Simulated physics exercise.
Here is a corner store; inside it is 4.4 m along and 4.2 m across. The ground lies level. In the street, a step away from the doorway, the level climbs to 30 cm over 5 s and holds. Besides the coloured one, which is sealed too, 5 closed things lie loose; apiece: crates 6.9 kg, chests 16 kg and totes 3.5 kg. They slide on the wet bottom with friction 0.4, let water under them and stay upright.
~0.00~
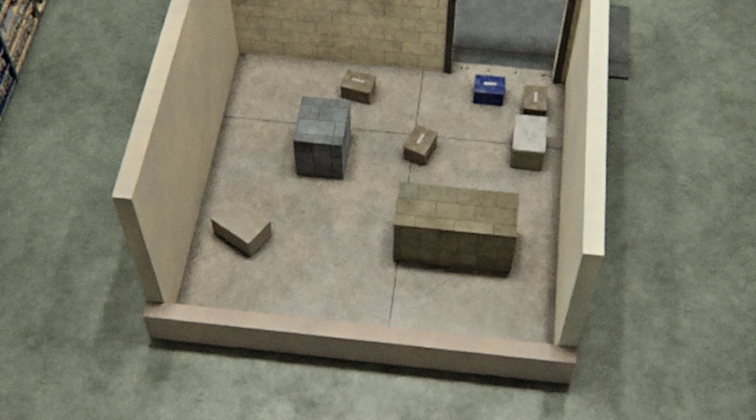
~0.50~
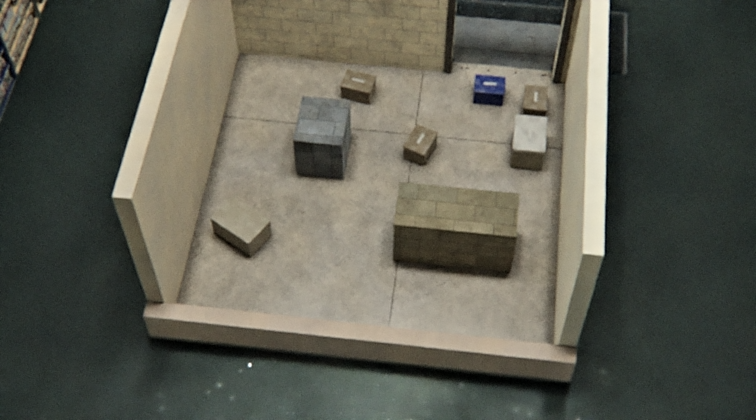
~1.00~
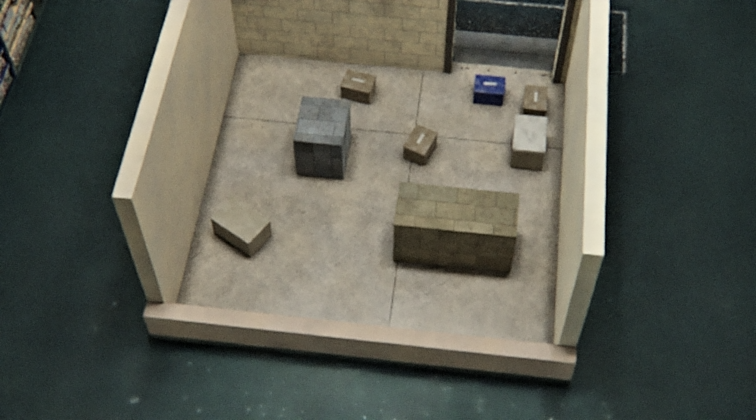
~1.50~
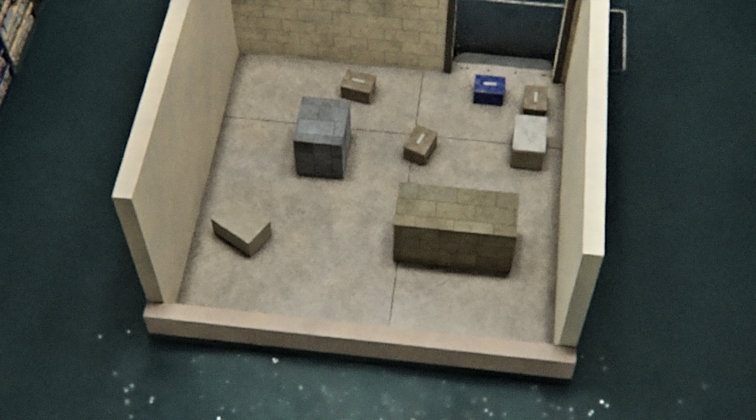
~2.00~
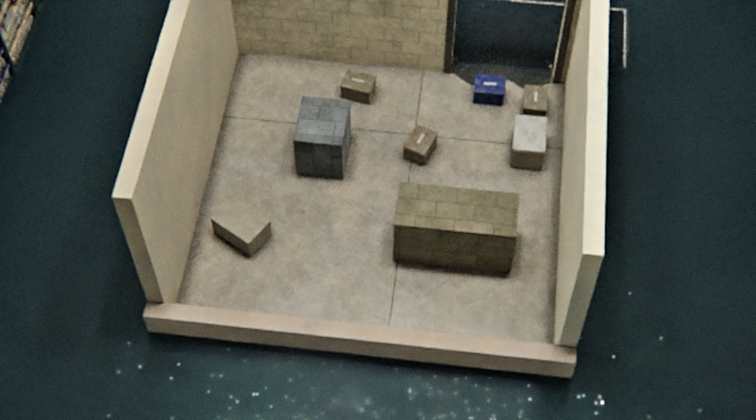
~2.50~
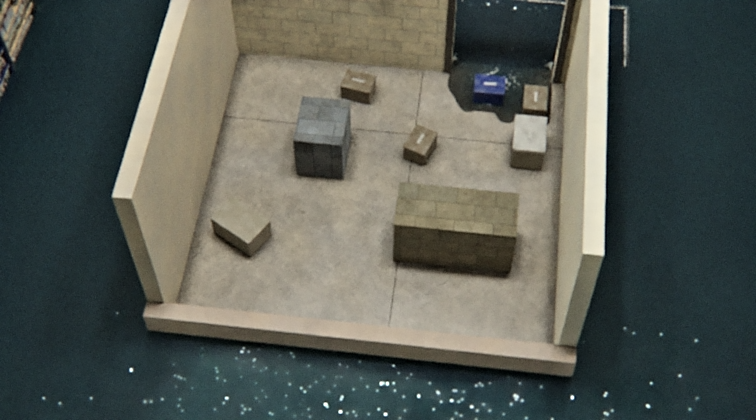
Dark water spreads around a walled room and creeps through the doorway past a blue tote.
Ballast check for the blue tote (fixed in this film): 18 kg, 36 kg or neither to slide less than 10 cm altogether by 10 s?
Verdict: Neither load is enough.
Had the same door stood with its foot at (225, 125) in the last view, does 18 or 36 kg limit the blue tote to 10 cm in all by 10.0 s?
In that case only the larger load is enough.
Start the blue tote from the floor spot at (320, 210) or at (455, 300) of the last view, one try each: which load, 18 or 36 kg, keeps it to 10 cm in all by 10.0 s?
In that order: Only the larger holds; the smaller is enough.
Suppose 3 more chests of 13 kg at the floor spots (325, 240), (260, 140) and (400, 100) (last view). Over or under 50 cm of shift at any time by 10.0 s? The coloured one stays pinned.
In that order: Over, under, over.
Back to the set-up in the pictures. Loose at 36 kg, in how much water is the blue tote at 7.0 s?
About 10 cm.
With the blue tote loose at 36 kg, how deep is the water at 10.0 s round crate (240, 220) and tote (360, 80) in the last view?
Roughly 12 and 8 cm.
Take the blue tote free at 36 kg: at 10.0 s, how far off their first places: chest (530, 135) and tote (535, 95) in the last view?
In that order: 300 cm, 400 cm.
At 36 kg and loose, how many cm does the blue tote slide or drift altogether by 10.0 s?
Some 140 cm in all.
After 3.5 s the blue tote would be 23 cm from its start with 18 kg and 0 cm from its start with 36 kg; 8 cm of water round it then.
After 4.5 s the blue tote would be 70 cm from its start with 18 kg and 2 cm from its start with 36 kg; 9 cm of water round it then.
After 7.0 s the blue tote would be 220 cm from its start with 18 kg and 78 cm from its start with 36 kg; 10 cm of water round it then.
After 10.0 s the blue tote would be 337 cm from its start with 18 kg and 138 cm from its start with 36 kg; 16 cm of water round it then.
